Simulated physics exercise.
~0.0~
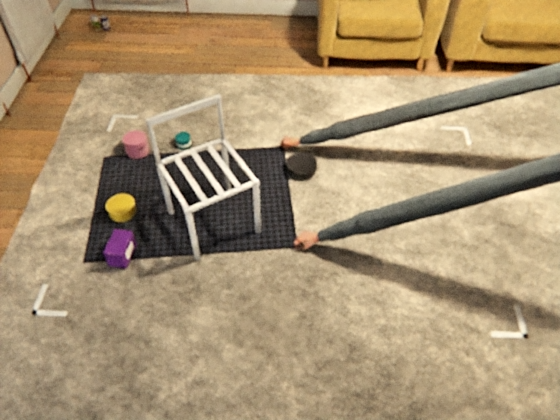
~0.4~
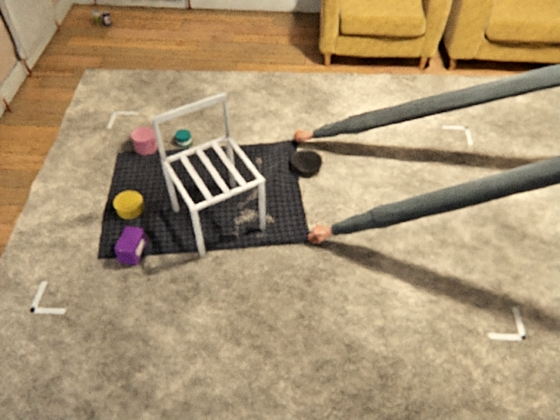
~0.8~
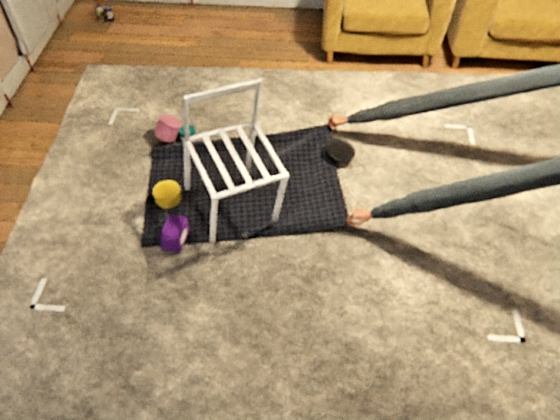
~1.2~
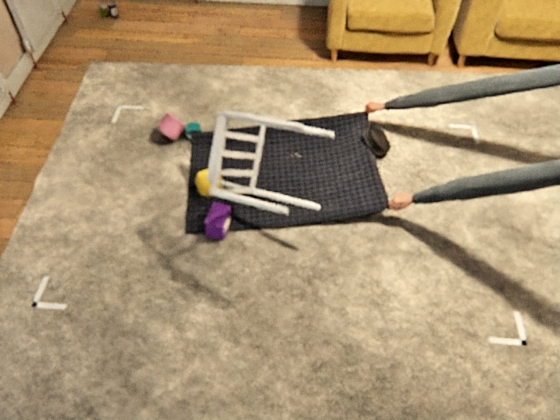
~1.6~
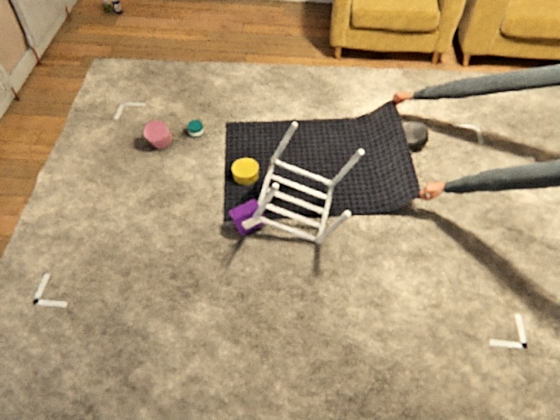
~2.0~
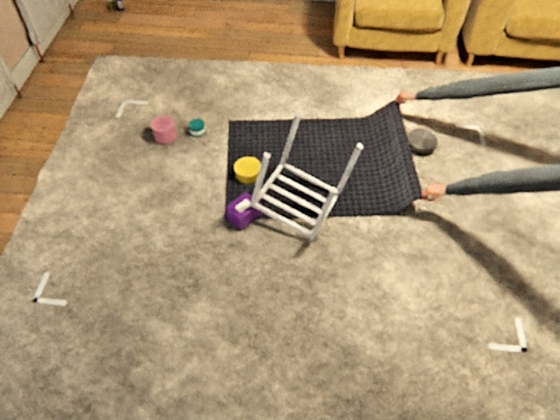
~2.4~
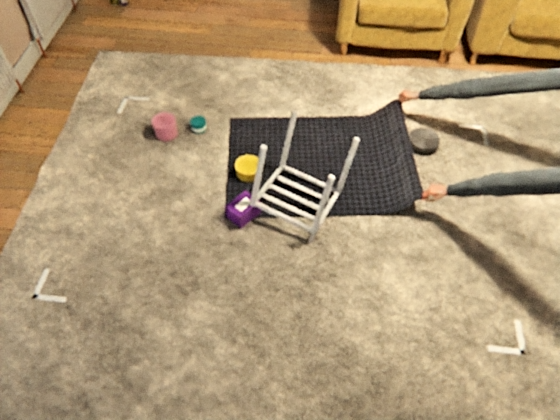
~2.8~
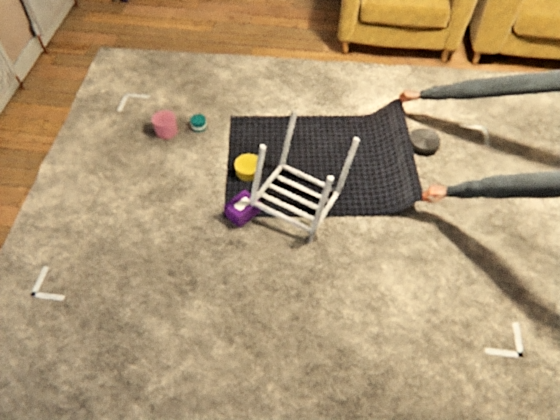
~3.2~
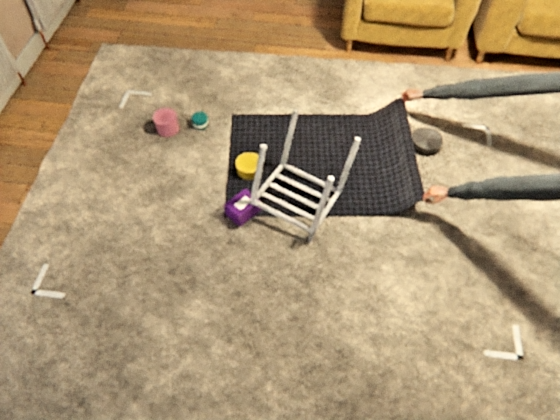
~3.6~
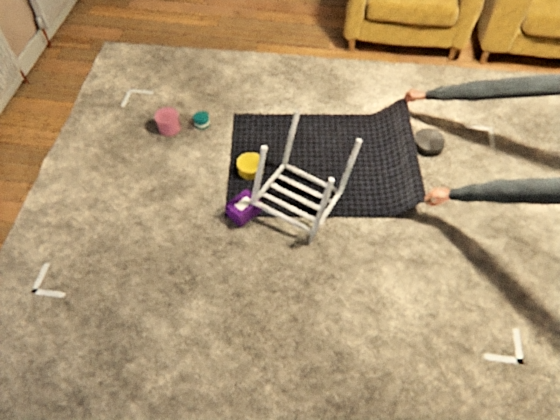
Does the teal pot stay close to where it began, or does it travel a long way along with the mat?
The teal pot stays close to where it began and is left behind on the floor. The black bucket, yellow bin and purple box all end up well to the right of where they started.
